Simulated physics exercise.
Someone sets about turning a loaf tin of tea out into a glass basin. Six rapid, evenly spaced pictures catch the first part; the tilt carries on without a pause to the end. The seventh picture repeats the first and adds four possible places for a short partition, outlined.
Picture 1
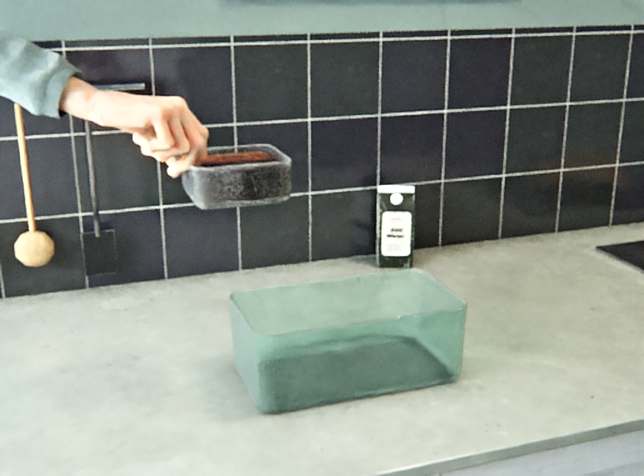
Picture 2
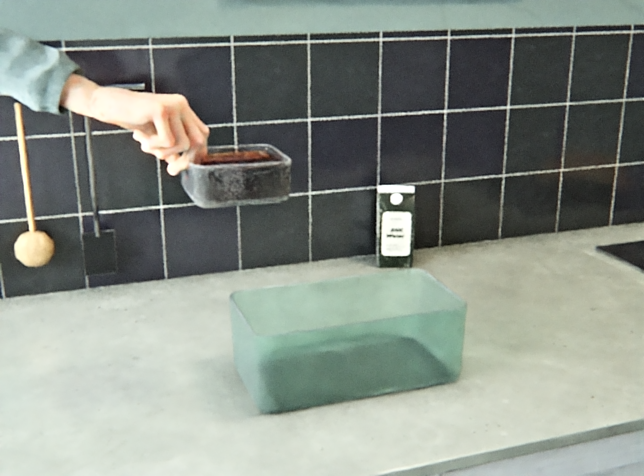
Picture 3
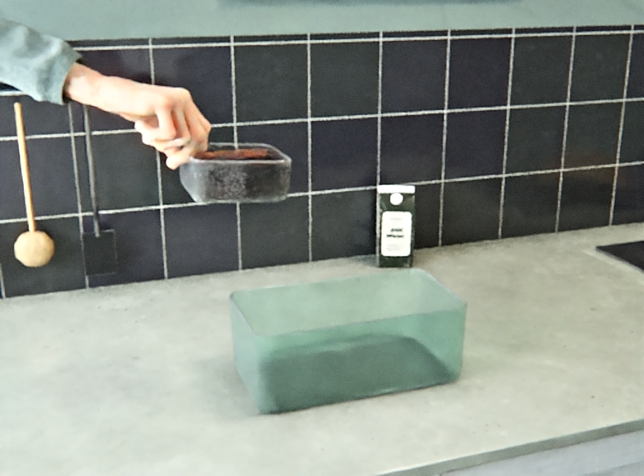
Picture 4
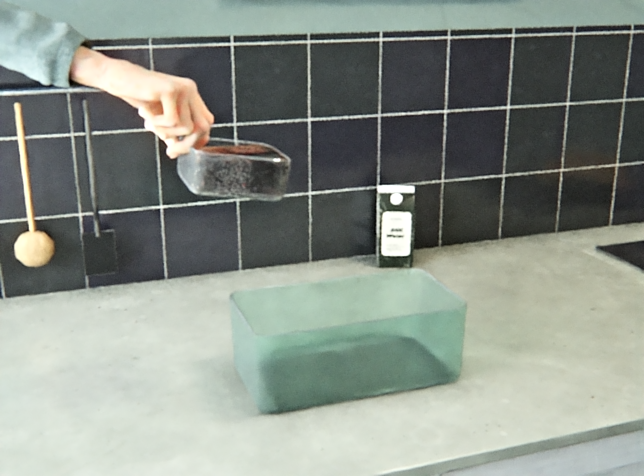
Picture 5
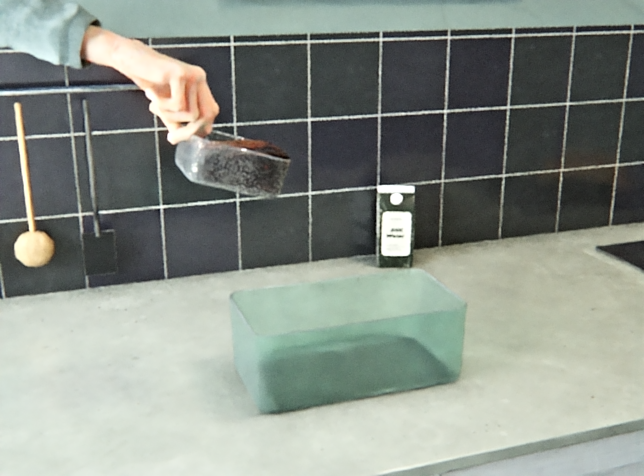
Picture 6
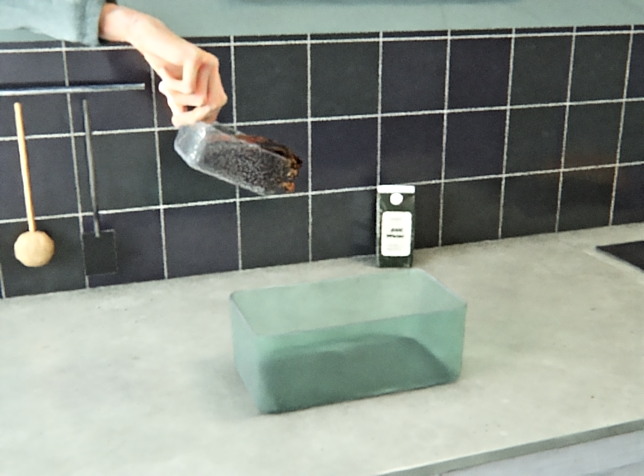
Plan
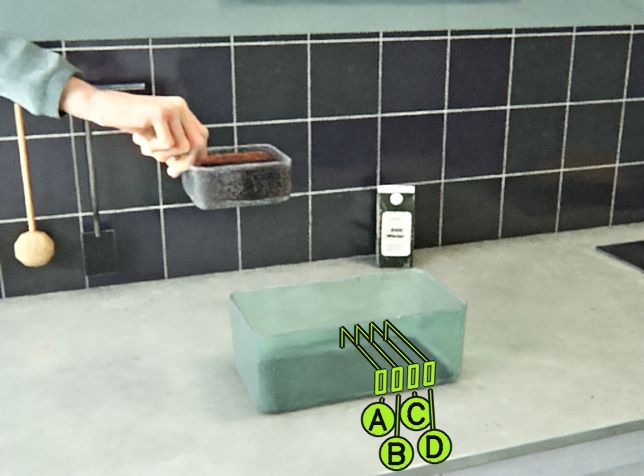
At a kitchen counter against dark tiles, a hand held a small clear container of something dark above a glass basin, then gradually tilted it to the right until the contents reached over its lip.
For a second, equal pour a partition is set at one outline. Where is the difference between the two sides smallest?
A works best here.
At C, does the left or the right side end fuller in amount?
The left one.
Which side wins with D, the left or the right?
The left one.
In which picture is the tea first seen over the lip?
Picture 5.
In lime, A at (382, 398); B at (398, 395); C at (414, 392); D at (430, 390).
With A, about 47 % ends left of the wall and 51 % right of it.
With B, about 78 % ends left of the wall and 19 % right of it; 3 % is lost outside.
With C, about 89 % ends left of the wall and 9 % right of it.
With D, about 85 % ends left of the wall and 12 % right of it; 3 % is lost outside.
